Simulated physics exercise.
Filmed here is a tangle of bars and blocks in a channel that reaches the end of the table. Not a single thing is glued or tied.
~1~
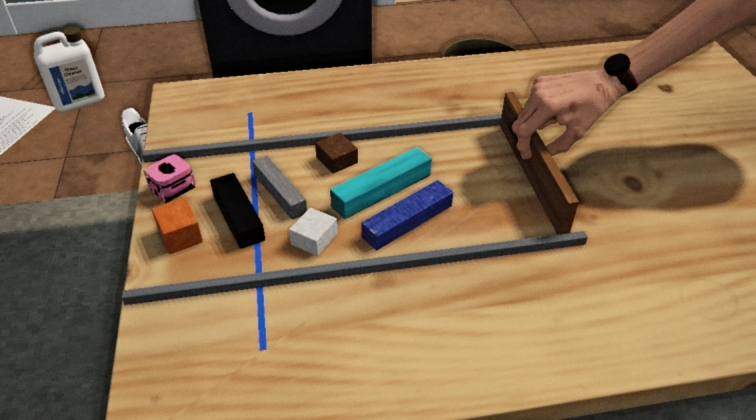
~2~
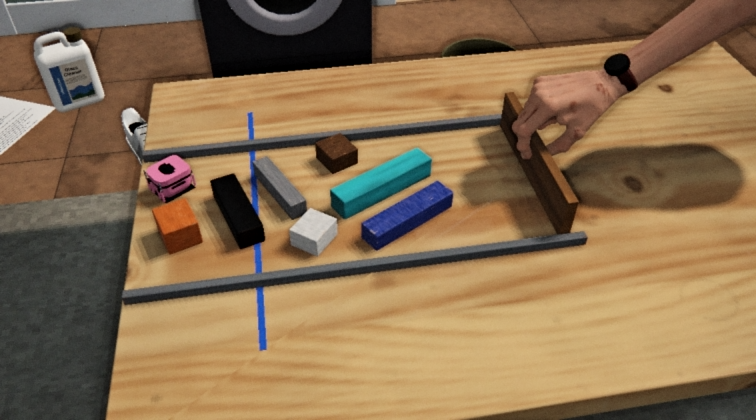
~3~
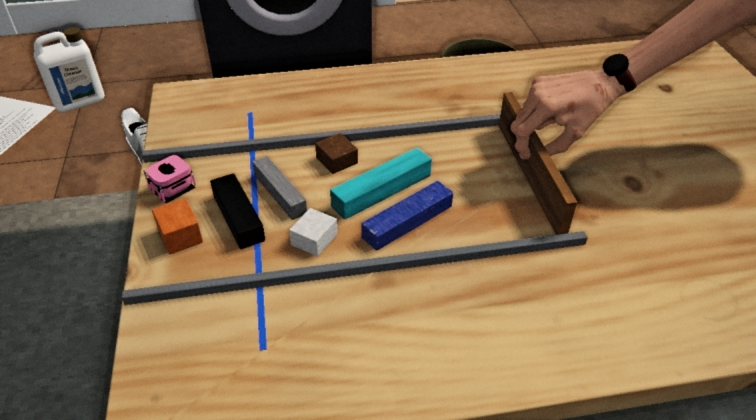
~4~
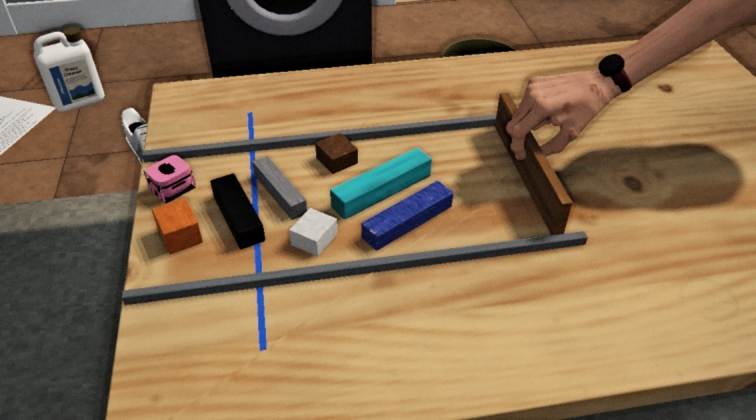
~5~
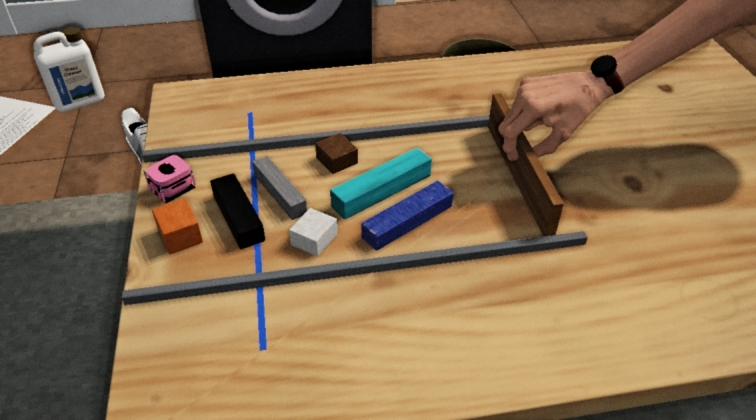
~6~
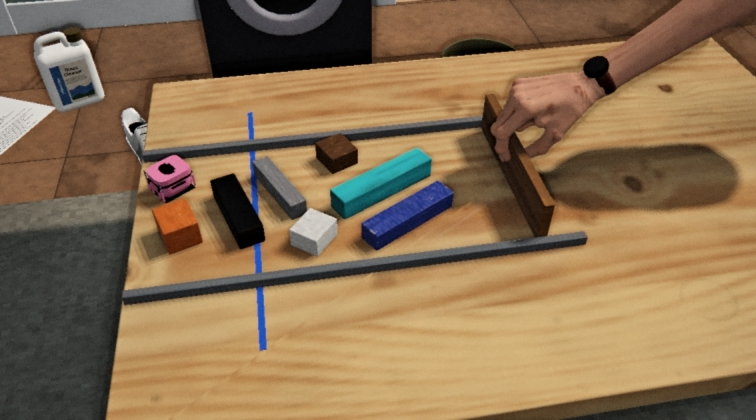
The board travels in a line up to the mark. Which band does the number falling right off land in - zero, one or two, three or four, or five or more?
It lands in the zero band.
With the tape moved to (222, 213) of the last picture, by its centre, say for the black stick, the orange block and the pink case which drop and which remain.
One by one: The black stick holds its spot, the orange block topples, the pink case topples.
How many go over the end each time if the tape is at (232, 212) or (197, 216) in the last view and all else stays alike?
The counts: 1 and 3.
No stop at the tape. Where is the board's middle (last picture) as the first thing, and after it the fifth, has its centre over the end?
At (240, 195) for the first, at (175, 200) for the fifth.
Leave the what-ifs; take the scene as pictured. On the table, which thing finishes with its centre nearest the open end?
It's the orange block that is foremost.
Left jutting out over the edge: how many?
The overhang total is 1.
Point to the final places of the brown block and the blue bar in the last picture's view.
In the last picture the brown block sits at (237, 156) while the blue bar sits at (244, 236).
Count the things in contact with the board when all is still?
2.
A little later, none off yet; pink case at rest near (170, 179); orange block at rest near (178, 226); black stick at rest near (237, 210).
When it is over, the number that fall off is zero.
